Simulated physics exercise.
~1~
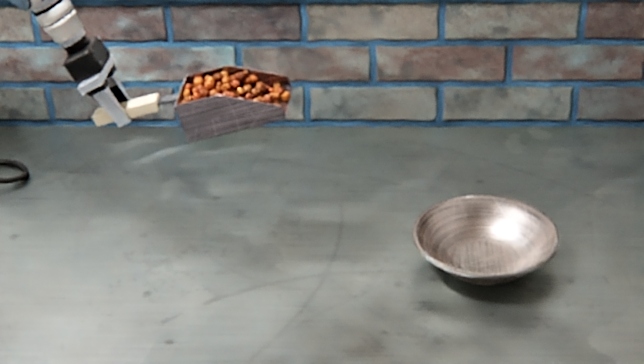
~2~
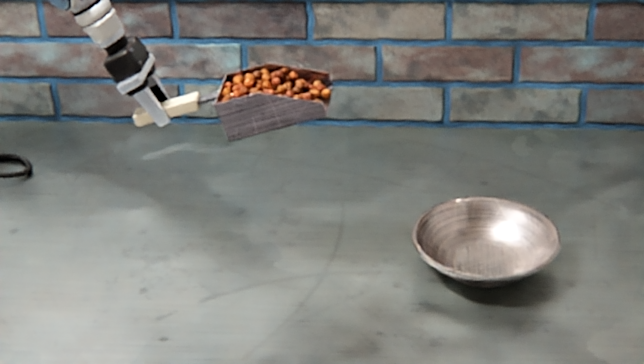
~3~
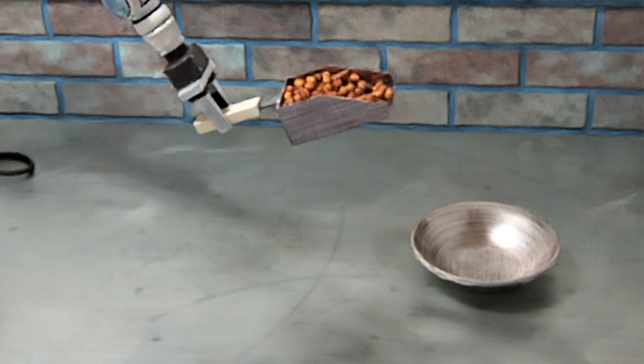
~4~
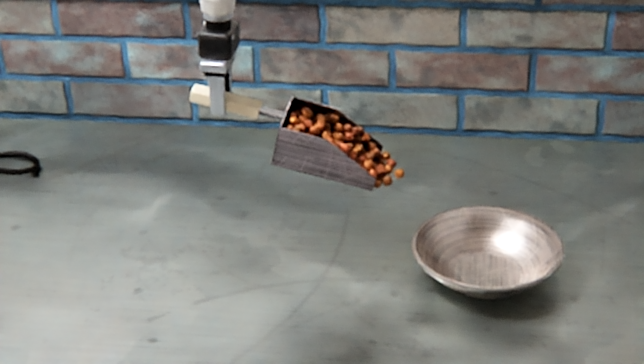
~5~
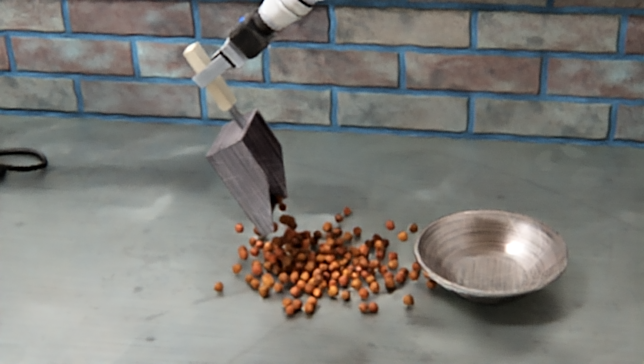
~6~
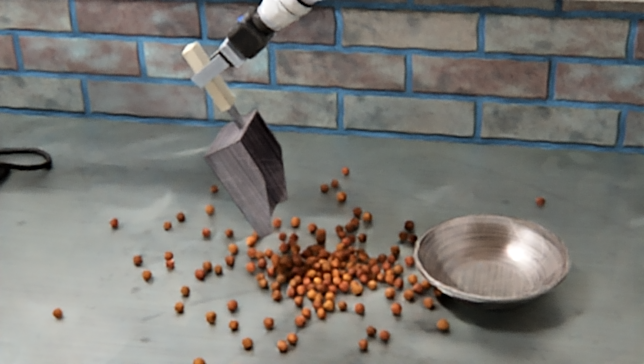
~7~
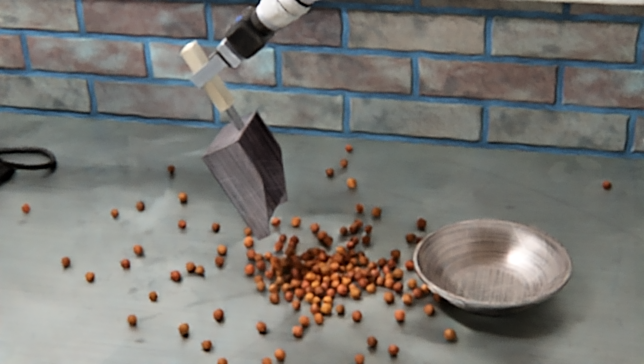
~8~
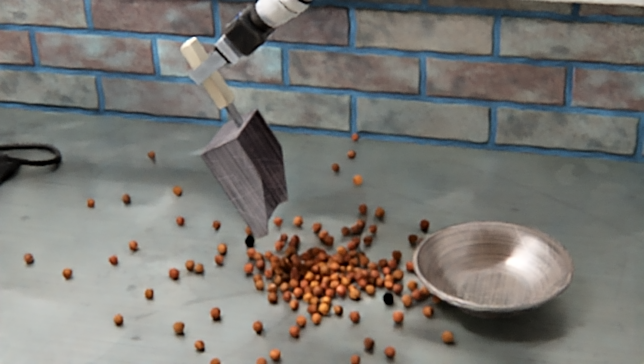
On a grey table top before a brick wall, a robot arm carried a scoop heaped with hazelnuts to the right, then drew back slightly while tipping it steeply, and the nuts spilled and scattered across the table, leaving the metallic-looking bowl empty.
